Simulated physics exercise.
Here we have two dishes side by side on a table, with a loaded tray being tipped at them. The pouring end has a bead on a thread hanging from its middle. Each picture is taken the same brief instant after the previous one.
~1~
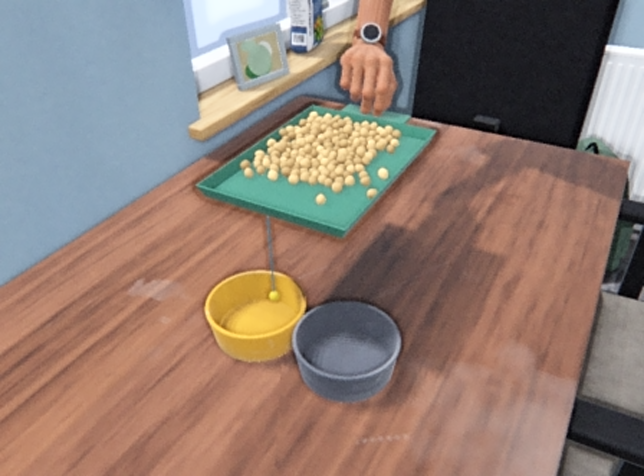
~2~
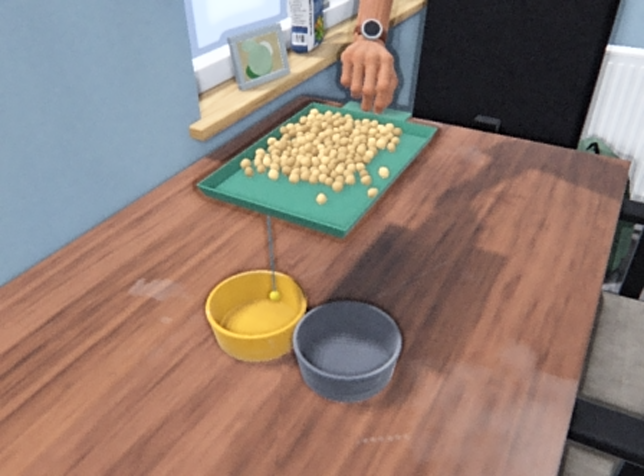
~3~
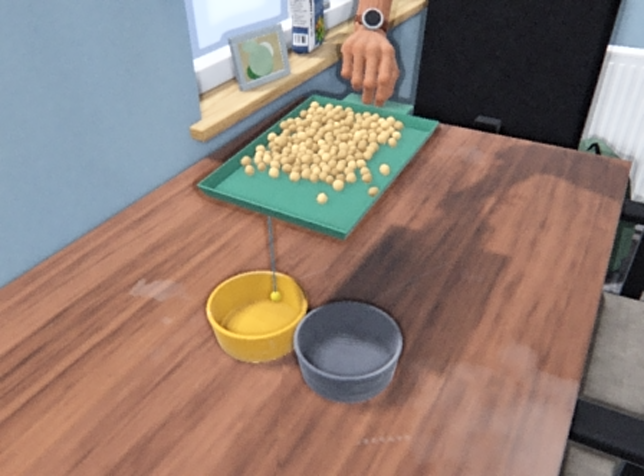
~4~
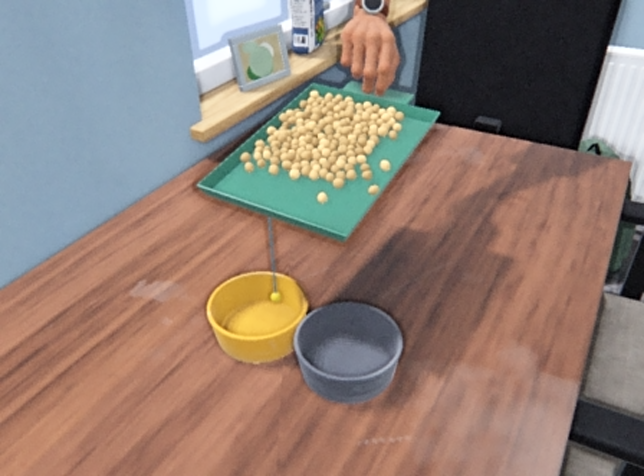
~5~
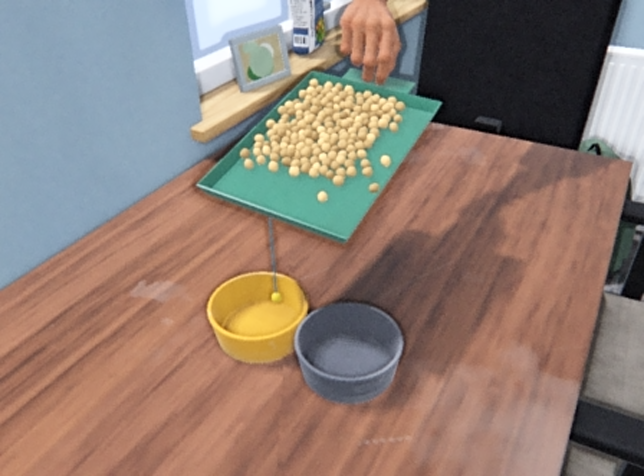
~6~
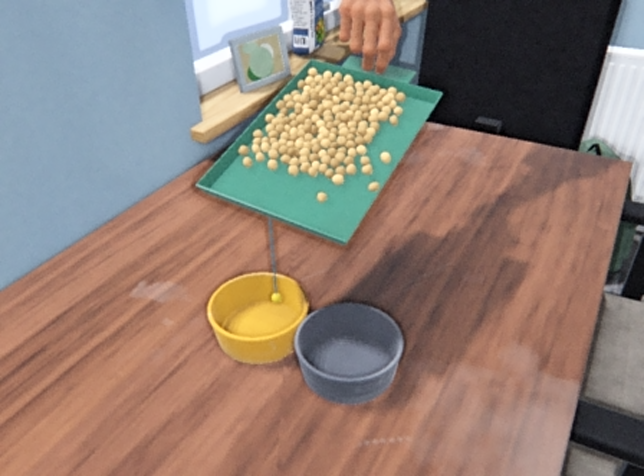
On a wooden table by a window, a hand lifting the far end of a green tray of chickpeas above two bowls.
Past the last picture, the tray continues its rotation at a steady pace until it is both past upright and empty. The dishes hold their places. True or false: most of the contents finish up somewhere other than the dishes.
False.
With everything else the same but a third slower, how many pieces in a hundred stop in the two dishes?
About 70 in a hundred.
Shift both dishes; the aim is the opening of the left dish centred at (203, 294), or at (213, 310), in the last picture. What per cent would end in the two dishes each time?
Roughly 50% on the first try and 80% on the second.
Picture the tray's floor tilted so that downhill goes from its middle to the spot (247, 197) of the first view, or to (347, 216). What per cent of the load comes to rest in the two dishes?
I'd put it at some 40 % and then some 90 %.
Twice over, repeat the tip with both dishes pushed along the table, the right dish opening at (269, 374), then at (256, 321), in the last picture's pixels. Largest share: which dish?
Result, try one: The dish further right; try two: The dish further right.
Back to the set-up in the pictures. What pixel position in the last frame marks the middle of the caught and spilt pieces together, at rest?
Roughly at (330, 366).
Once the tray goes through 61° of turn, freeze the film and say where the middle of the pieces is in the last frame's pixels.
Look about (304, 225) in the last picture.
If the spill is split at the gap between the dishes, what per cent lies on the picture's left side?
Around 80 per cent, give or take.
Just after the last frame, tray tipped steeply; roughly two thirds on the tray; about a tenth in the right dish; just a few in the left dish; about a tenth outside both; roughly a quarter in the air.
A moment on, tray tipped past a quarter turn; just a few on the tray; roughly half in the right dish; roughly a quarter in the left dish; roughly a quarter outside both; about a tenth in the air.
Further on, tray tipped past a quarter turn; roughly two thirds in the right dish; roughly a quarter in the left dish; roughly a quarter outside both.
When it is over, tray tipped past a quarter turn; roughly two thirds in the right dish; roughly a quarter in the left dish; roughly a quarter outside both.
